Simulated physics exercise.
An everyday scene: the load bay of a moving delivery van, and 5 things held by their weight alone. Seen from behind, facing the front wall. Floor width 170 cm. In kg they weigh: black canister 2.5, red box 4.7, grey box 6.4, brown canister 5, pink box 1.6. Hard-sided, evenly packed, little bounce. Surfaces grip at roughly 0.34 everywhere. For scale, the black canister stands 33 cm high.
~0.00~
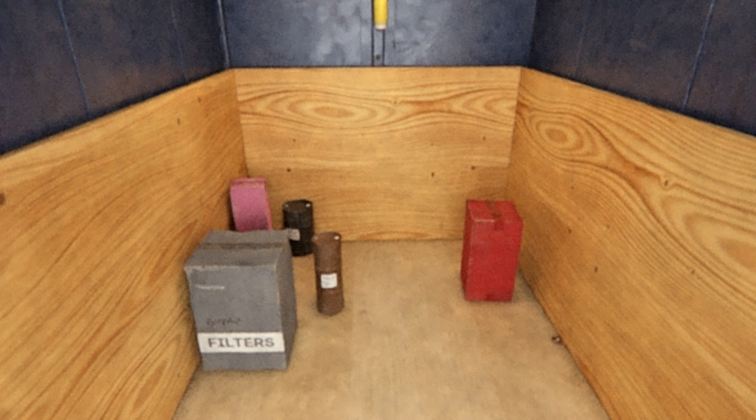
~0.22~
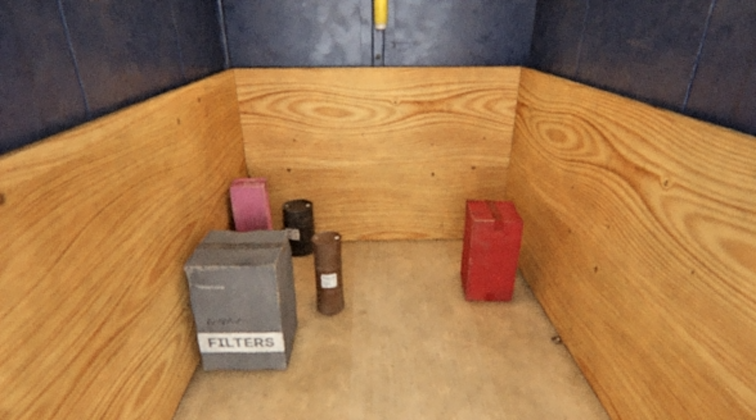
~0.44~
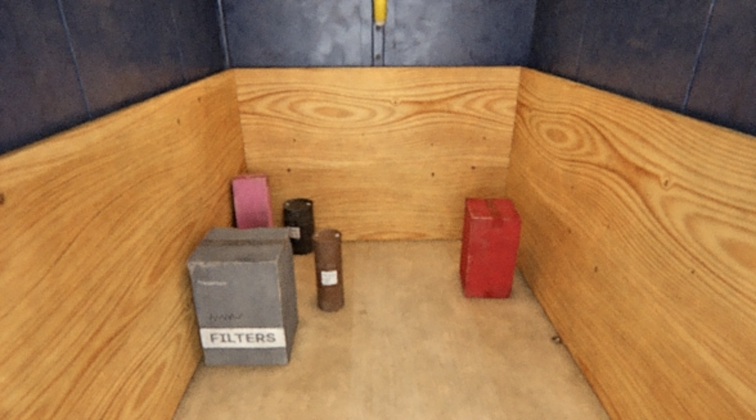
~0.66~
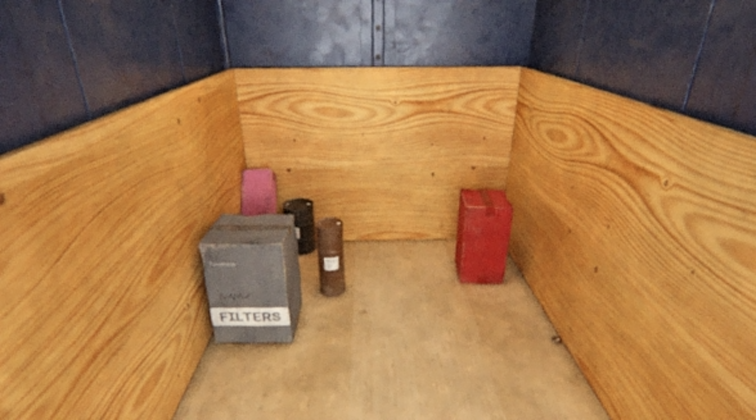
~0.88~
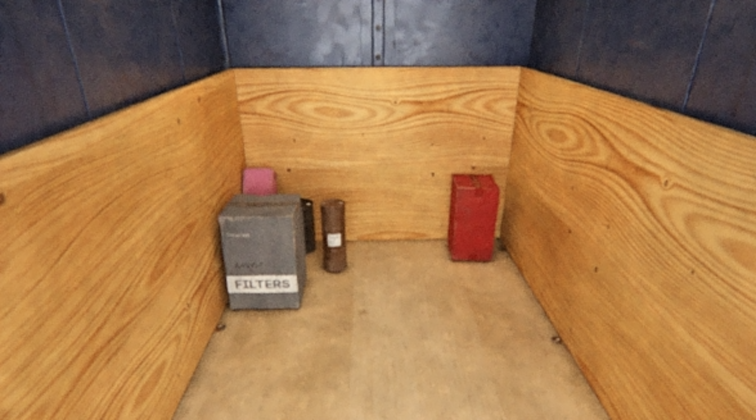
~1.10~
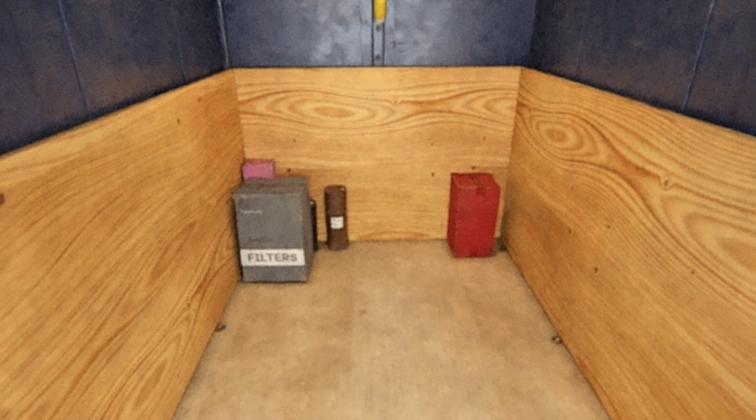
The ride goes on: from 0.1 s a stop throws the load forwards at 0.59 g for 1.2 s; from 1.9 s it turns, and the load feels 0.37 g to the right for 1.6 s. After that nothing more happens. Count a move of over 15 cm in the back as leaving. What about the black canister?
The black canister ends elsewhere.
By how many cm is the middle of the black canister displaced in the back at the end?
About 46 cm.
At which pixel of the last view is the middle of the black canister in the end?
At about (370, 227).
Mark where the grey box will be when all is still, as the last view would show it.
Near (338, 228).
After 2.50 s, force 0.37 g right; black canister slid 8 cm near (312, 226); pink box leaning 8°; brown canister slid 68 cm.
After 2.90 s, force 0.37 g right; black canister slid 17 cm near (326, 227); pink box leaning 31°; brown canister slid 69 cm.
After 3.20 s, force 0.37 g right; black canister slid 32 cm near (348, 227); pink box leaning 46°; brown canister slid 72 cm.
After 3.40 s, force 0.15 g right; black canister slid 43 cm near (365, 227); pink box leaning 53°; brown canister slid 77 cm.
At rest (4.7 s), tipped over in the back, pink box; not toppled but over 15 cm from the start, black canister, red box, grey box and brown canister. In the last view, black canister near (370, 227).
